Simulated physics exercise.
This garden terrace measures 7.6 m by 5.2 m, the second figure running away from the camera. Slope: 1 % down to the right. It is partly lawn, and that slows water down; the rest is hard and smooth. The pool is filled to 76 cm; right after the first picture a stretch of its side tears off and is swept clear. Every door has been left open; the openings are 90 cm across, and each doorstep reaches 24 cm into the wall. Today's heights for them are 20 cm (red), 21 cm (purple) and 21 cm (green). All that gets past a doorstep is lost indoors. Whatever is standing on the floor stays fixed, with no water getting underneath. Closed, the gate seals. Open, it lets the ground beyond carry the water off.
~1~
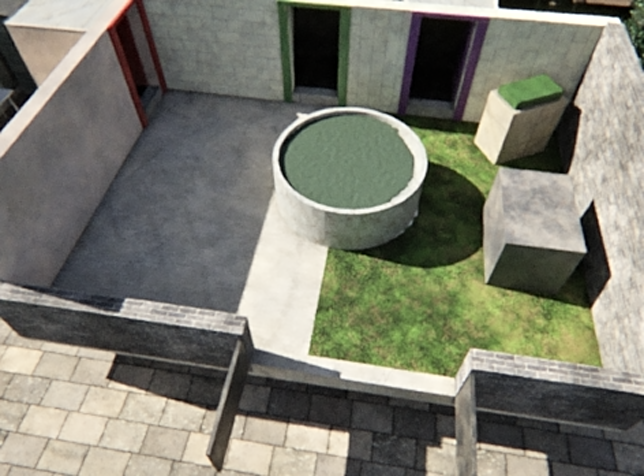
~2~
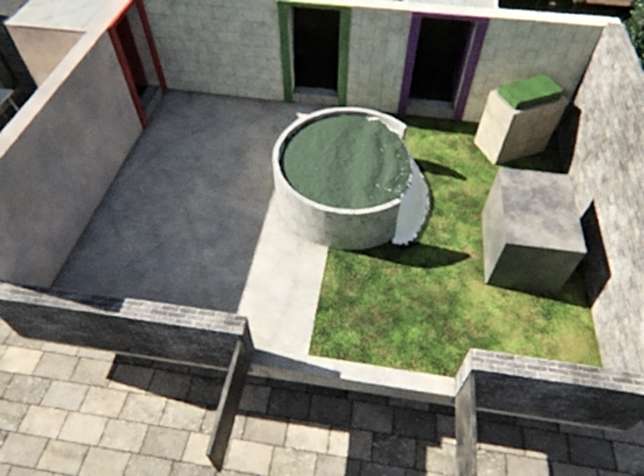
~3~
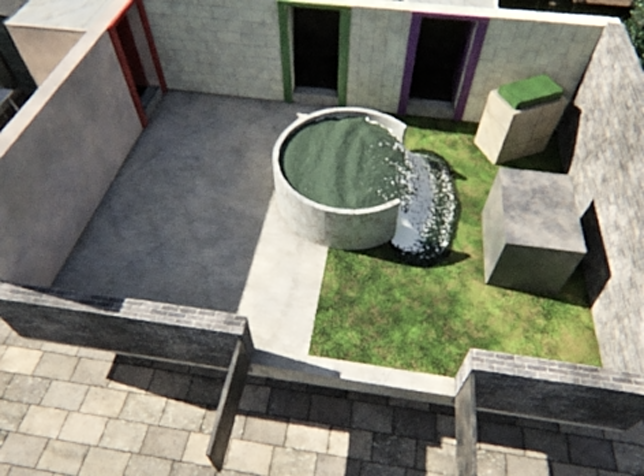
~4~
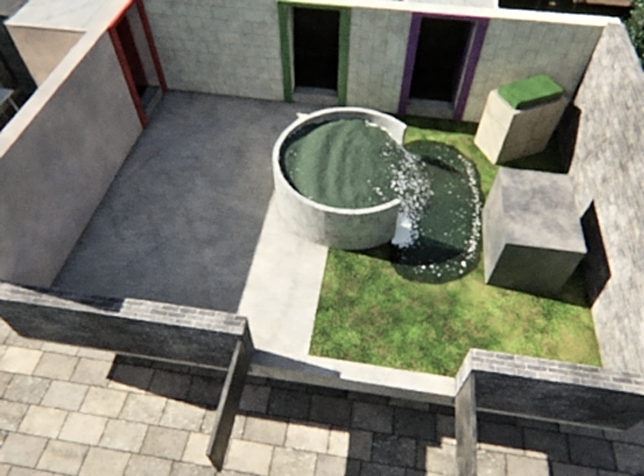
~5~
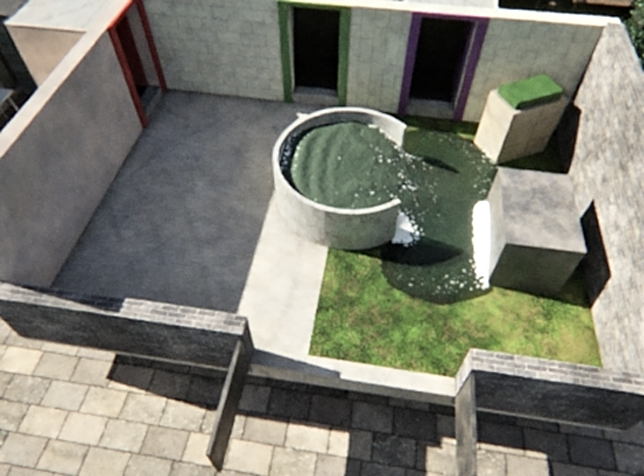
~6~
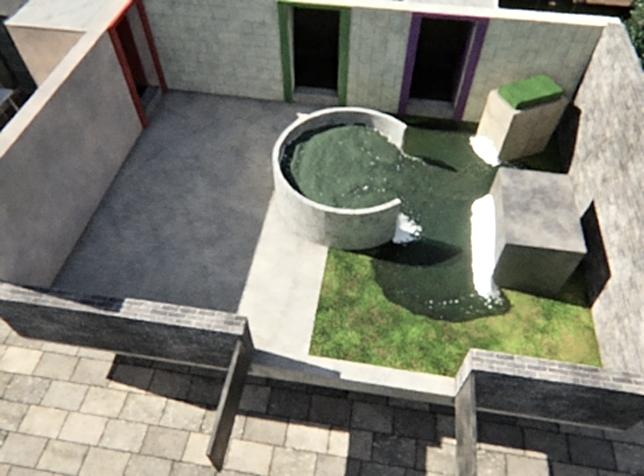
To begin with, a round pool of dark green water stands full and still in a walled courtyard, half paving, half grass. Its right side then breaks open and foaming water pours onto the lawn, spreading outward until it washes white against the two blocks on the right.
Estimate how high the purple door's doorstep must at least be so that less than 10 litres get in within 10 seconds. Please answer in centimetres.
I would say at least 14 cm.
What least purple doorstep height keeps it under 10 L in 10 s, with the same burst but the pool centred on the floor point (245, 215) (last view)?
It must be around 13.0 cm tall.
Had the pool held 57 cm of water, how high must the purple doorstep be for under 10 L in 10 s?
About 10.0 cm.
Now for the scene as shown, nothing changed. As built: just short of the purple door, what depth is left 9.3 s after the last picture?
The depth there is around 7.5 cm.
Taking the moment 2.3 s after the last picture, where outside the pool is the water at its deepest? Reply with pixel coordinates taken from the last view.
Look close to (555, 135).
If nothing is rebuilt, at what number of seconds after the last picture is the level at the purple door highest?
2.4 s.
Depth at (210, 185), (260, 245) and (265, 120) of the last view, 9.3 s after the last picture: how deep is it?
Approx. 4 / 2 / 3 cm.
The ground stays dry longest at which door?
Door: Red.
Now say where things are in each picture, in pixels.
In the first picture, the pool at (349, 159) is whole and still, 76 cm deep; the purple door at (439, 71) is dry.
In the second picture, water pours out at (416, 191) and has run 0.3 m, to a hidden place; about 9 cm deep outside, 76 cm at the back.
In the third picture, the gap is at (416, 192), the front 0.8 m out at (441, 160); the back of the pool holds 76 cm.
In the fourth picture, the gap is at (415, 194), the front 1.2 m out at (472, 166); the back of the pool holds 74 cm.
In the fifth picture, the front is at (499, 166), 1.7 m from the gap at (415, 194); 4.9 m2 of floor is wet, 65 cm left at the back.
In the sixth picture, the front is at a hidden place, 2.1 m from the gap at (415, 194); 6.4 m2 of floor is wet, 64 cm left at the back; 0.3 m in a straight line remain to the purple door at (439, 71).
Then, 0.7 s after the last picture water covers 30 % of the floor, deepest (48 cm) near (470, 219); 7 cm at the purple door, 0 litres in over its 21 cm doorstep.
Then, 2.3 s after the last picture water covers 45 % of the floor, deepest (46 cm) near (555, 135); 17 cm at the purple door, 0 litres in over its 21 cm doorstep.
Then, 9.3 s after the last picture water covers 100 % of the floor, deepest (11 cm) near (530, 165); 8 cm at the purple door, 0 litres in over its 21 cm doorstep.
At the purple door as built, the water peaked near 17 cm, 2.3 s after the last picture.
Run again over the same 10 s with other heights there, 25 litres in over 12 cm, 3 litres over 16.5 cm. The limit of 10 litres is kept from about 14 cm up.
